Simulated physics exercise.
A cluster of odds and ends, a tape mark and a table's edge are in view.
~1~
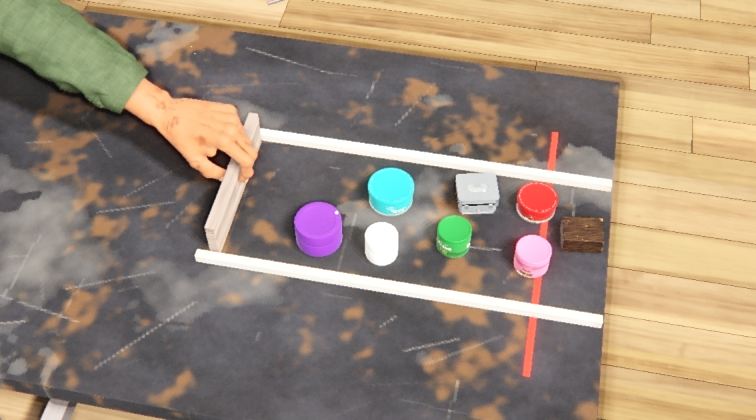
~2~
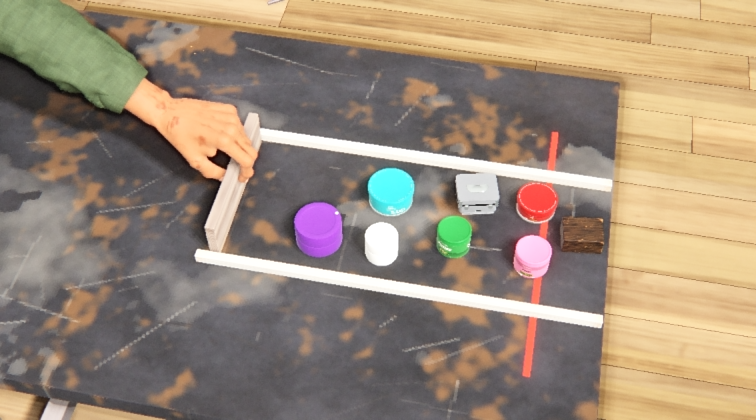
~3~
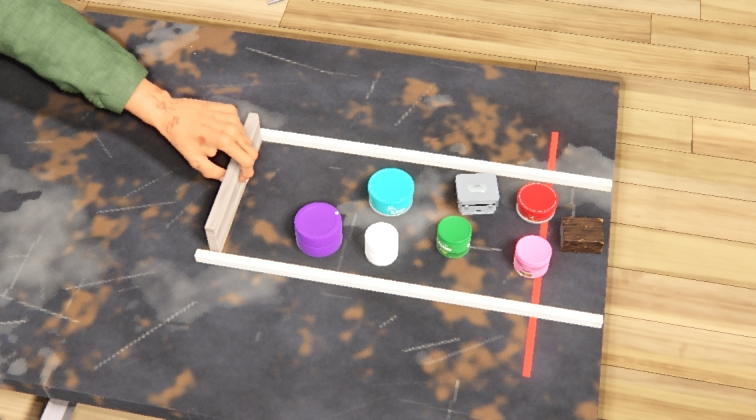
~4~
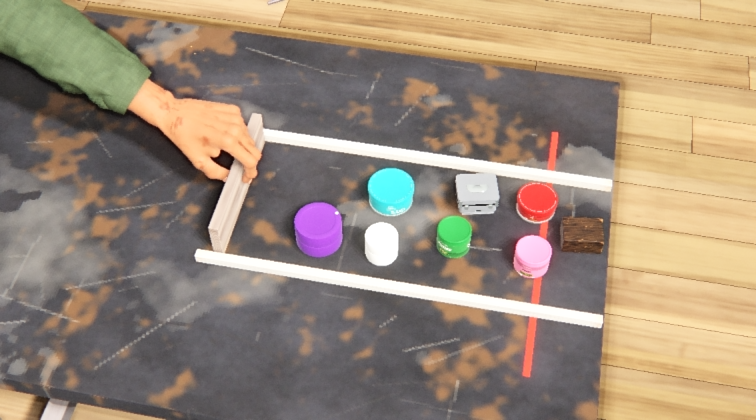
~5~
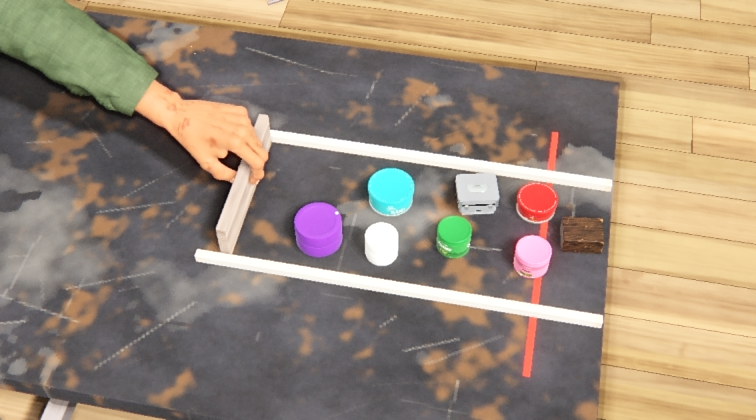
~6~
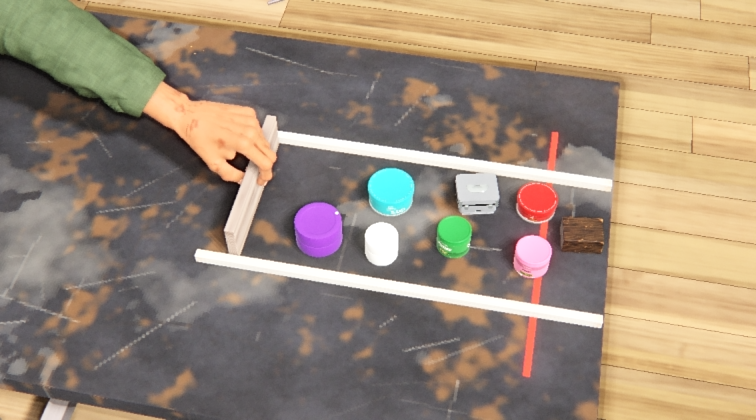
On a dark, scuffed tabletop, a hand in a green sleeve holds a pale board upright at the left end of two white rails, with colourful tubs, a grey case and a dark block near a red tape line. The hand then slides the board slightly right, while the objects stay still.
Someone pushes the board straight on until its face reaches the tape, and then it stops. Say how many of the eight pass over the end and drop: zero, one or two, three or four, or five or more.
The count that falls off is a single one or a pair.
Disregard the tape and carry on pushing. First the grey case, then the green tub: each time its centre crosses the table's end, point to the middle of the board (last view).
Grey case over the end: About (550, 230). Green tub over the end: About (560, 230).
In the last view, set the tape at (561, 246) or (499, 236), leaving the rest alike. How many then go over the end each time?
Respectively 4 and 0.
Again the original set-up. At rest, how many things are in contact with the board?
That comes to 2.
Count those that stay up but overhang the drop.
2 overhanging.
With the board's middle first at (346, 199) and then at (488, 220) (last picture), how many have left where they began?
First 2 and then 7.
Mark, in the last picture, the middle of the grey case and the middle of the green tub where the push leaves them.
First object about (607, 200); second object about (588, 242).
Soon after, none off yet; black block at rest near (582, 235); pink tub at rest near (532, 257); red tin at rest near (537, 203).
At rest, the number that fall off is one or two; fallen, red tin and black block.
